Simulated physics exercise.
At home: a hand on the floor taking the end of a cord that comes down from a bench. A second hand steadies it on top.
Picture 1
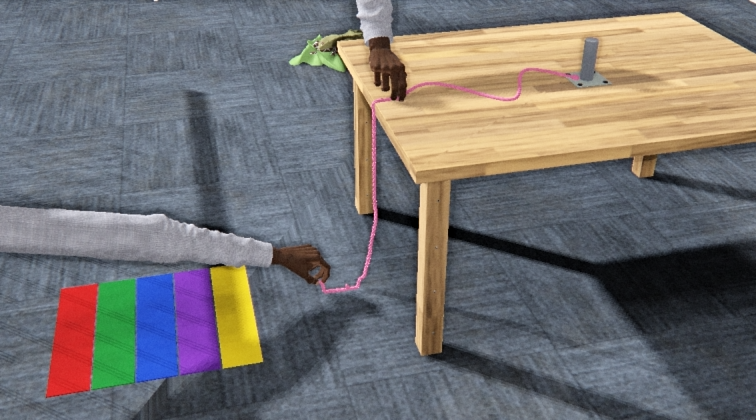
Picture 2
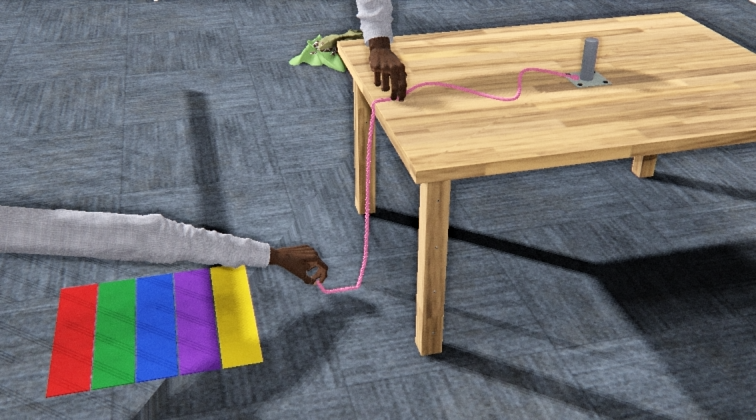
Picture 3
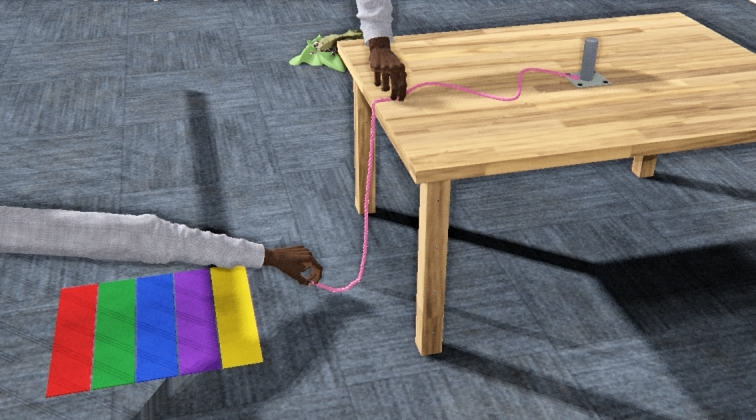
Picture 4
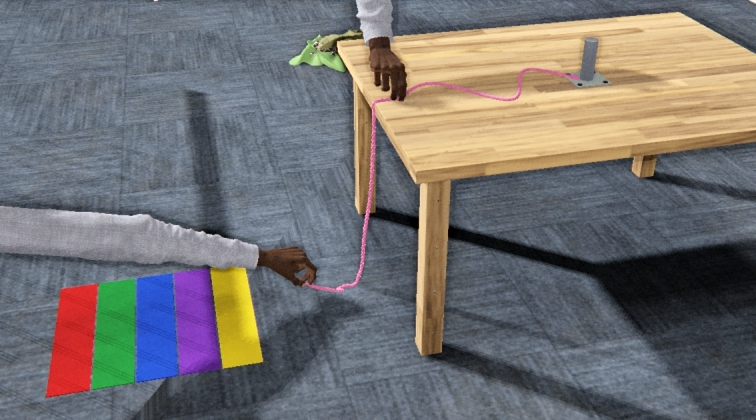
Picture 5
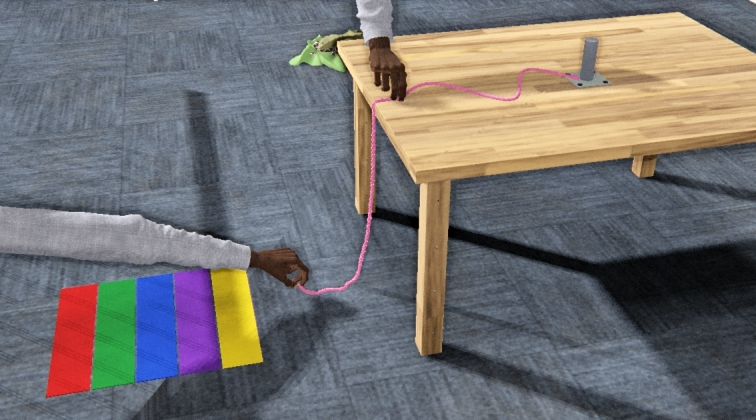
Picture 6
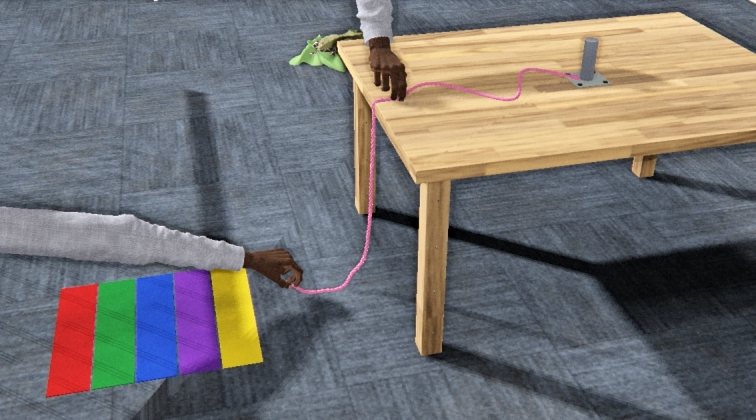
Beside a wooden table, a hand draws the pink cord's end slightly left.
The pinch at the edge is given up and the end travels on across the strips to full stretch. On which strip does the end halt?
The end stops over the red strip.
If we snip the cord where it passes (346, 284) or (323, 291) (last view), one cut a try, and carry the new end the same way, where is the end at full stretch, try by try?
In that order: (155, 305) and (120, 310).
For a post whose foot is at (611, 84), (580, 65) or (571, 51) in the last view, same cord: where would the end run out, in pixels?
The places are (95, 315), (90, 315) and (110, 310).
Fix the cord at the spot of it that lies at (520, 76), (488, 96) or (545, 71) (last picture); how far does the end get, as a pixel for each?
Try by try, around (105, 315), (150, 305) and (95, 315).
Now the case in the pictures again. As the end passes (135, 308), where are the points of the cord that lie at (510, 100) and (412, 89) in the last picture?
At (449, 96), then (362, 138).
Soon after, end near (136, 308); over blue.
After that, end near (97, 314); over green.
At the stop, end near (74, 318); over red. It gets as far as the red strip.
